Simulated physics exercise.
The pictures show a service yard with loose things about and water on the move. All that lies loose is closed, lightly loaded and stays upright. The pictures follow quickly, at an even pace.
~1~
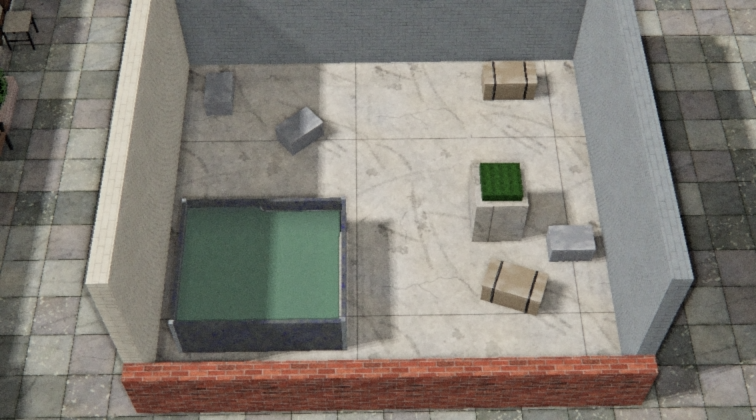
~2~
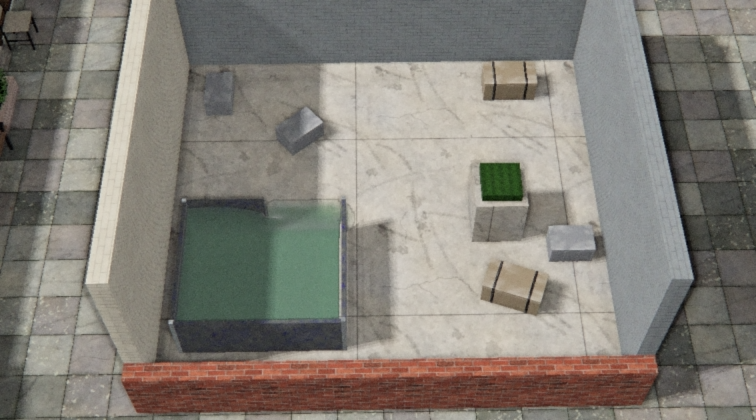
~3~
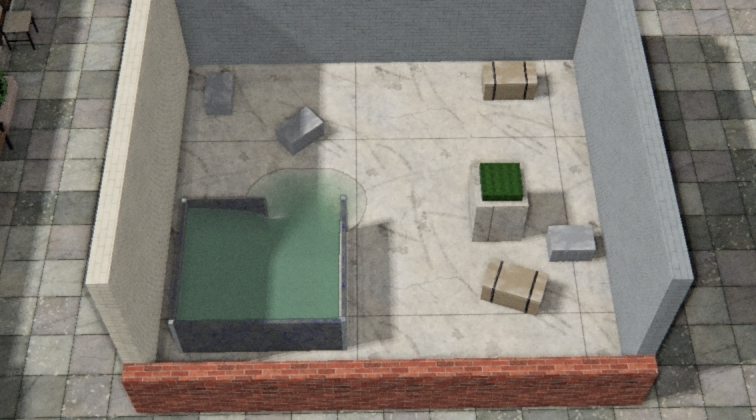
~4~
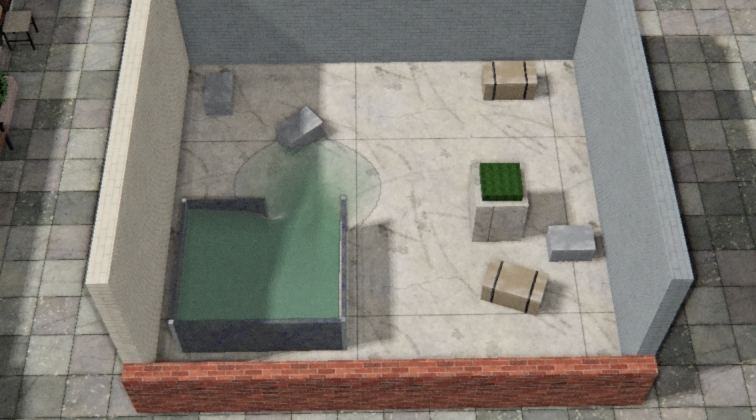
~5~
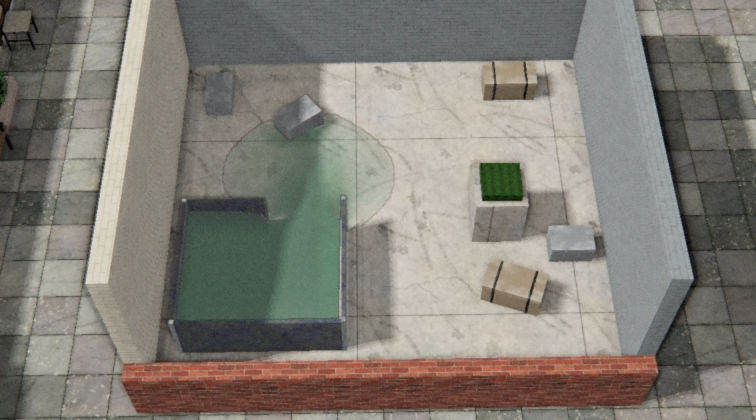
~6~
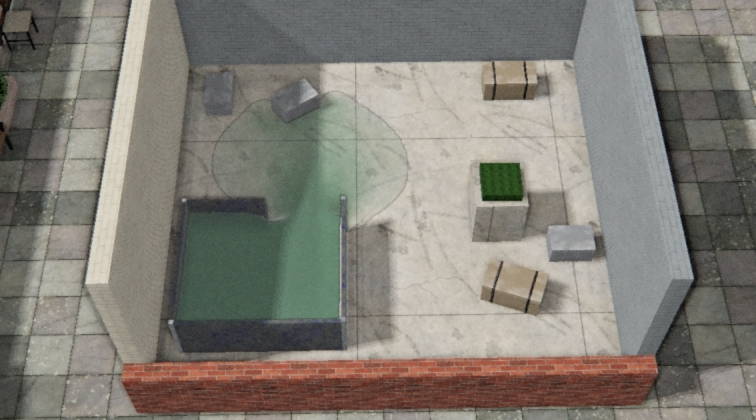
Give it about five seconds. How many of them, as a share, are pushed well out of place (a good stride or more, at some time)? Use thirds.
Share: Two thirds or above.
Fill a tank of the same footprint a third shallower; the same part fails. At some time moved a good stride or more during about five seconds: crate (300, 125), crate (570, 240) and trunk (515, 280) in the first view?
In turn: That far or more, never so far, not that far.
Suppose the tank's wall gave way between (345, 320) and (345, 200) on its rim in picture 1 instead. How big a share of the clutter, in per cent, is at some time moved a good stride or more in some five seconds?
About 60 per cent.
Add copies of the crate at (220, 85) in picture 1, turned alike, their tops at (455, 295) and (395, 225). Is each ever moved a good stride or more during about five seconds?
One after the other: Short of that, less than that.
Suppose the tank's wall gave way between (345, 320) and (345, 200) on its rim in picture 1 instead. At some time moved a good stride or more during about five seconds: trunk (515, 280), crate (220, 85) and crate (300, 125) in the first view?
In turn: Swept aside, never so far, less than that.
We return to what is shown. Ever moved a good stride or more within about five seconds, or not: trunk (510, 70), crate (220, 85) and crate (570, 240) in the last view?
In that order: Yes, swept aside, swept aside.
A moment on, 1 of 5 are well off their spots; 0 afloat.
Next, 1 of 5 are well off their spots; 2 afloat.
Later, 3 of 5 are well off their spots; 3 afloat.
In the end, 4 of 5 are well off their spots, and 4 have been at some point; 2 afloat.
